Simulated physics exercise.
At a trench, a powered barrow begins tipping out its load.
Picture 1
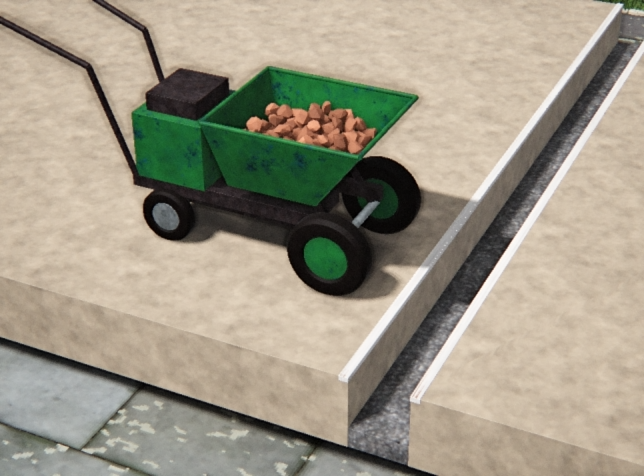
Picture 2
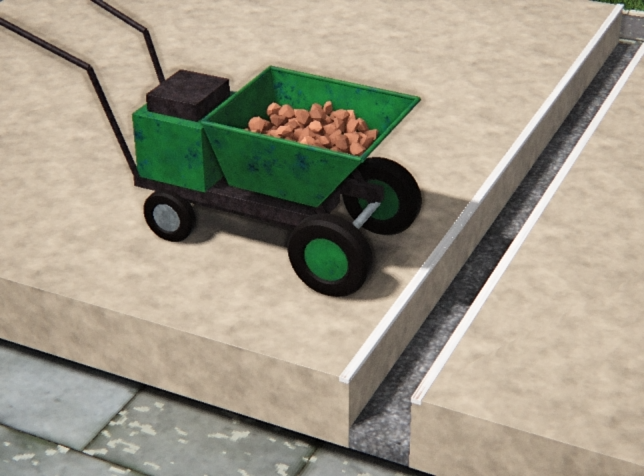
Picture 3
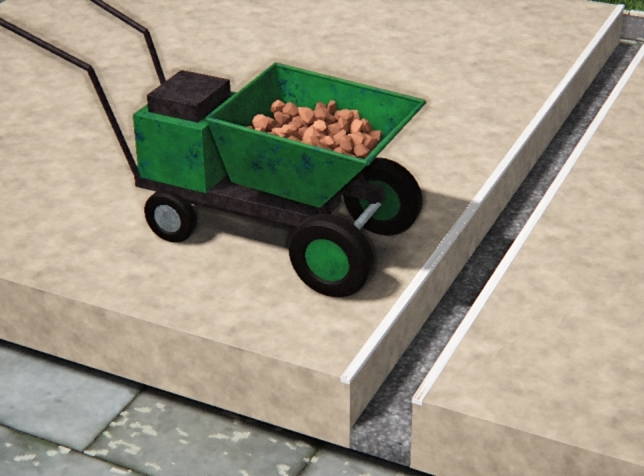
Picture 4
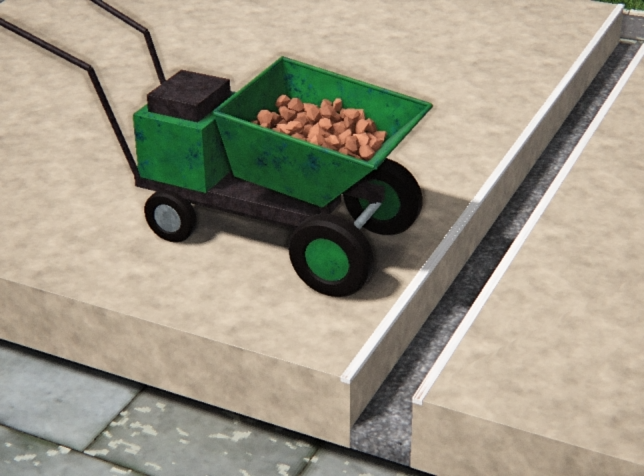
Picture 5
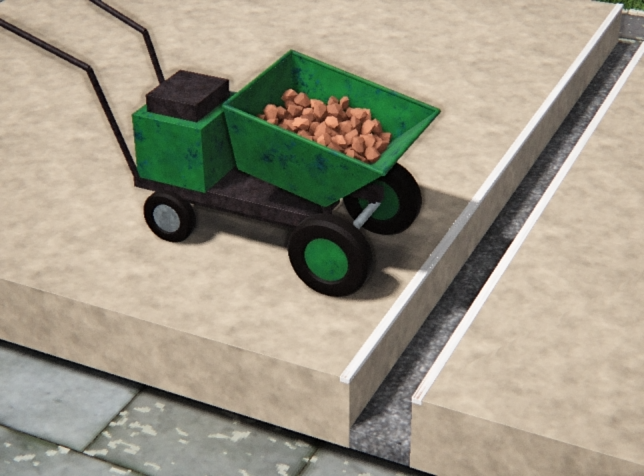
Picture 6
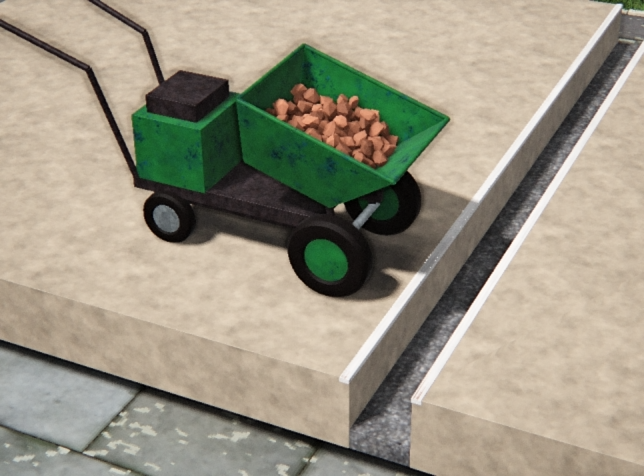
The video shows a green powered barrow loaded with reddish-brown rubble standing beside a narrow trench in a pale slab. Its wheels stay still while the skip gradually tilts forward to the right, its rear rising away from the chassis.
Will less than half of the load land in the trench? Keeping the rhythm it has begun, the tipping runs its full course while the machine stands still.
The part in the trench is outweighed by the part outside.
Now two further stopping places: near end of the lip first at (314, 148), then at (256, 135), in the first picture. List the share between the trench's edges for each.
Estimates: 90 %, 50 %.
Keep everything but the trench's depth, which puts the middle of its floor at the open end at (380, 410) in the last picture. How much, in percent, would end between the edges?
Something like 30 %.
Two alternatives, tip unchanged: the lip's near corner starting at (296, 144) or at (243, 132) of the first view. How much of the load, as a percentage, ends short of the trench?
First try: Some 0 %; second try: 50 %.
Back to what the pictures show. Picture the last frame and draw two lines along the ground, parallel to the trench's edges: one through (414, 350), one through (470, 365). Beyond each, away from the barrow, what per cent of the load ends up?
Roughly 80 per cent, and 50 per cent.
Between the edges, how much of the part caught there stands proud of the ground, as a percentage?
Close to 0 percent.
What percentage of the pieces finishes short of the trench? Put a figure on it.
Roughly 0 per cent of the load.
Just after the last frame, skip tipped steeply; every one in the skip.
A moment on, skip tipped right over; almost all in the skip; just a few in or heaped over the trench; about a tenth beyond it; just a few falling.
Further on, skip tipped right over; roughly a quarter in the skip; about a tenth in or heaped over the trench; roughly two thirds beyond it.
When it is over, skip tipped right over; roughly a third in or heaped over the trench; roughly two thirds beyond it.
